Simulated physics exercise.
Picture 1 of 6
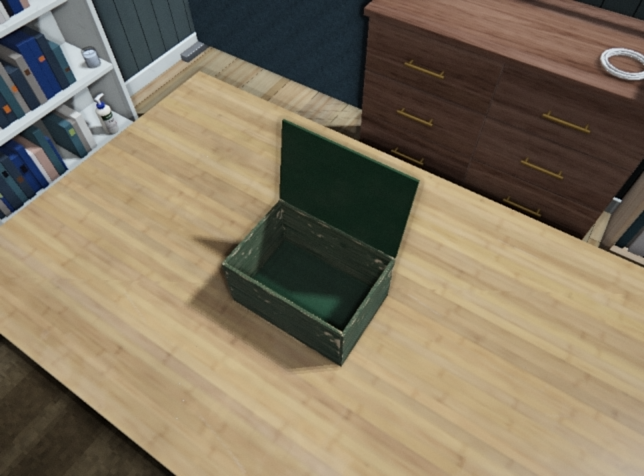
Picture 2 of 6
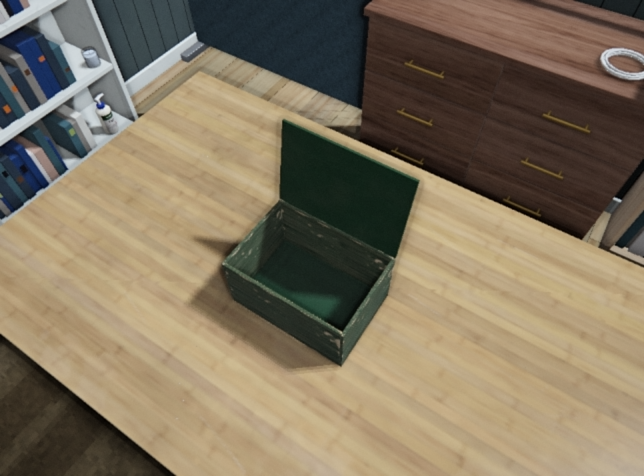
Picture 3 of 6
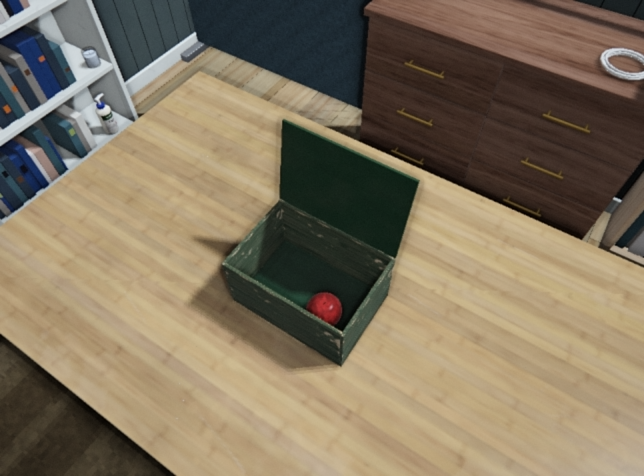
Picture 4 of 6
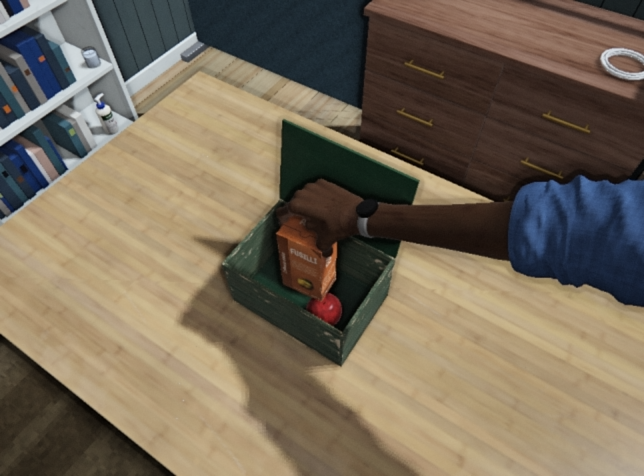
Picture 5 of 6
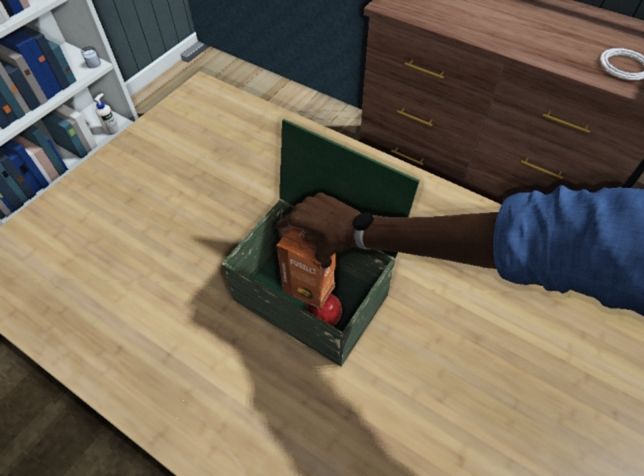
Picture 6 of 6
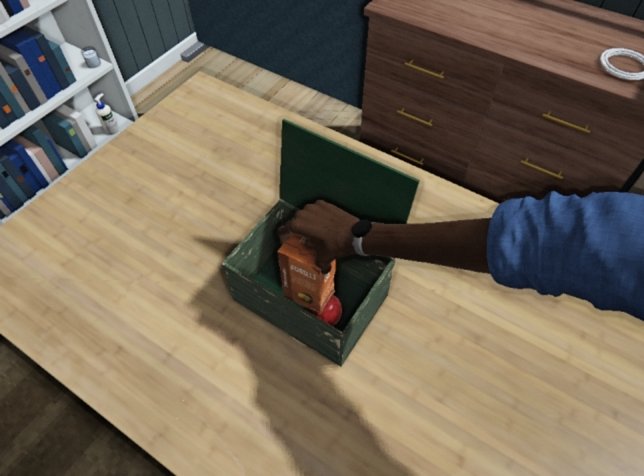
A hand lowers an orange carton into an open green box beside a red ball.
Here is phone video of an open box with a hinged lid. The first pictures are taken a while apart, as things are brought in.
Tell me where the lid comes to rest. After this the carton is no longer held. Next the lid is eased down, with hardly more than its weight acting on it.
Down on the rim.
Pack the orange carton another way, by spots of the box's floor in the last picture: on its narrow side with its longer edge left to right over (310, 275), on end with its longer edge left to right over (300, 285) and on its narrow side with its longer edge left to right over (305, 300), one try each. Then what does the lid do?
Lid, in order: Fully down, held open, fully down.
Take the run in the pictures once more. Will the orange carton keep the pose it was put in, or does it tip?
At the finish it goes crooked.
Then, 0.40 s later than the last frame, orange carton on its side near (288, 292); red apple moved a little.
Then, 1.20 s later than the last frame, lid starting down; orange carton on its side near (290, 292); red apple moved about its own width.
Then, 1.80 s later than the last frame, lid 46° above the rim; orange carton on its side near (290, 292); red apple moved about its own width.
Then, 2.20 s later than the last frame, lid 15° above the rim; orange carton on its side near (290, 292); red apple moved about its own width.
When it is over, lid shut; lying over in the box, orange carton; moved from the start, red apple. End places, in pixels of the last picture, orange carton near (290, 292).
